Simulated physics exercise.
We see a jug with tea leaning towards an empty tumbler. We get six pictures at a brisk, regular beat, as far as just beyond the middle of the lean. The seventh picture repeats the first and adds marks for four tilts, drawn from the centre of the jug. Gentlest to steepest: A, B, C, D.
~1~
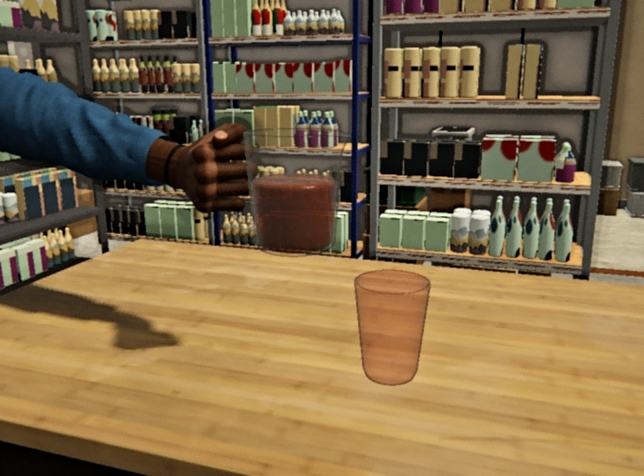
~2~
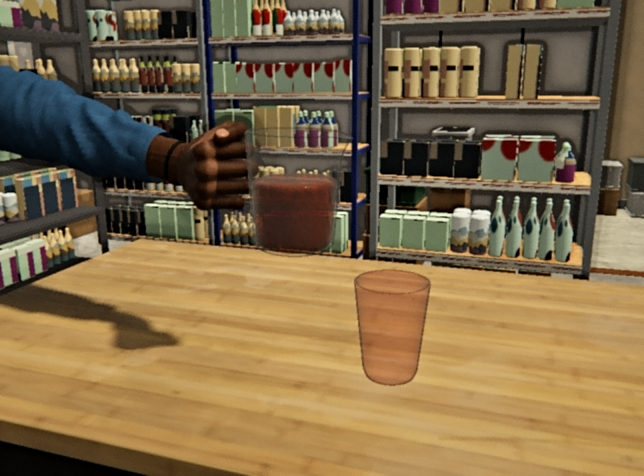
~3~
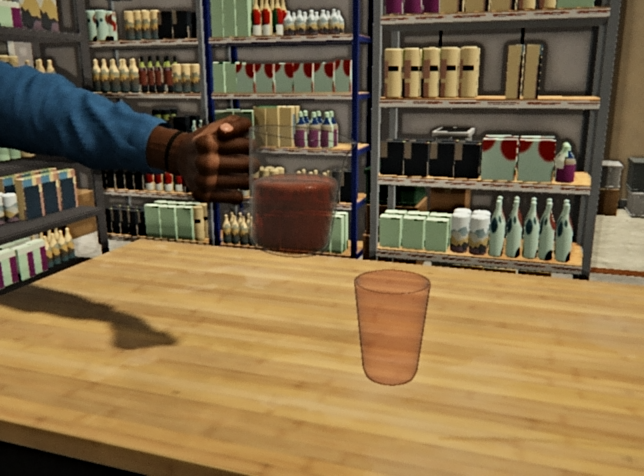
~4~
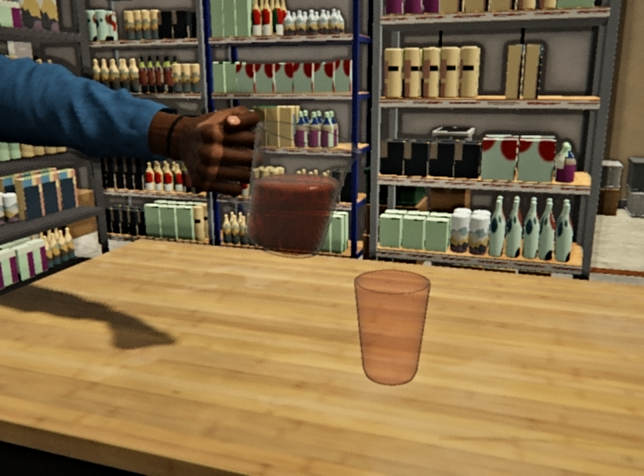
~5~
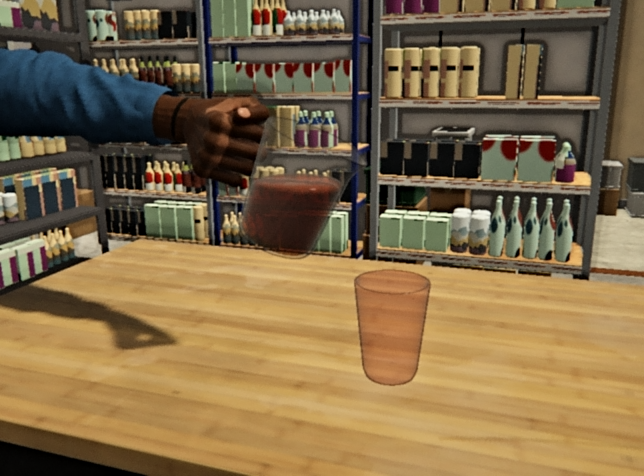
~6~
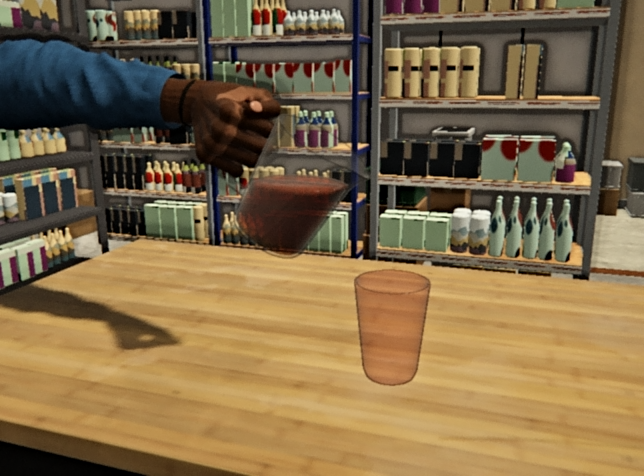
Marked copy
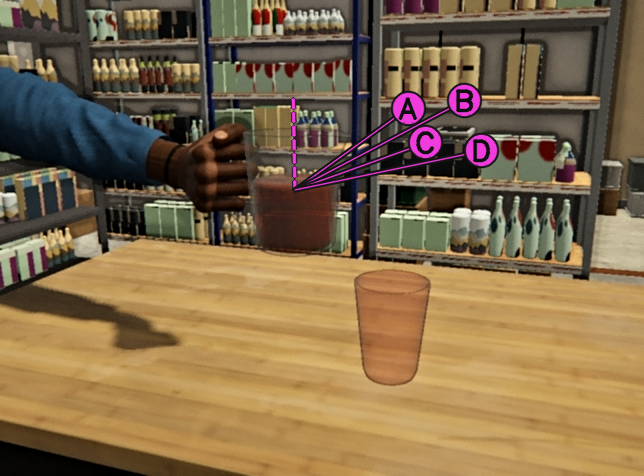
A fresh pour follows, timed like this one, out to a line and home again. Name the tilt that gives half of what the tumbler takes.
The best mark is C.
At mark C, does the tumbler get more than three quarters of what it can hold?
No.
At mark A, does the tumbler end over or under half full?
Under.
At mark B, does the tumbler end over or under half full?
Under.
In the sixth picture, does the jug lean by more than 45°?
No.
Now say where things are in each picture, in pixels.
Upright, lip at (348, 136); rim of the tumbler round (392, 281); nothing has left yet.
Upright, lip at (350, 138); nothing has left yet.
Tipped about 6°, lip at (354, 144); nothing has left yet.
Tipped about 14°, lip at (359, 152); nothing has left yet.
Tipped about 23°, lip at (365, 164); nothing has left yet.
Tipped about 32°, lip at (368, 177); nothing has left yet.
On the marked copy, A at (394, 118); B at (449, 108); C at (409, 148); D at (464, 154).
With A, the tumbler ends with about 13 % of what it can hold.
With B, the tumbler ends with about 30 % of what it can hold.
With C, the tumbler ends with about 51 % of what it can hold.
With D, the tumbler ends with about 71 % of what it can hold.
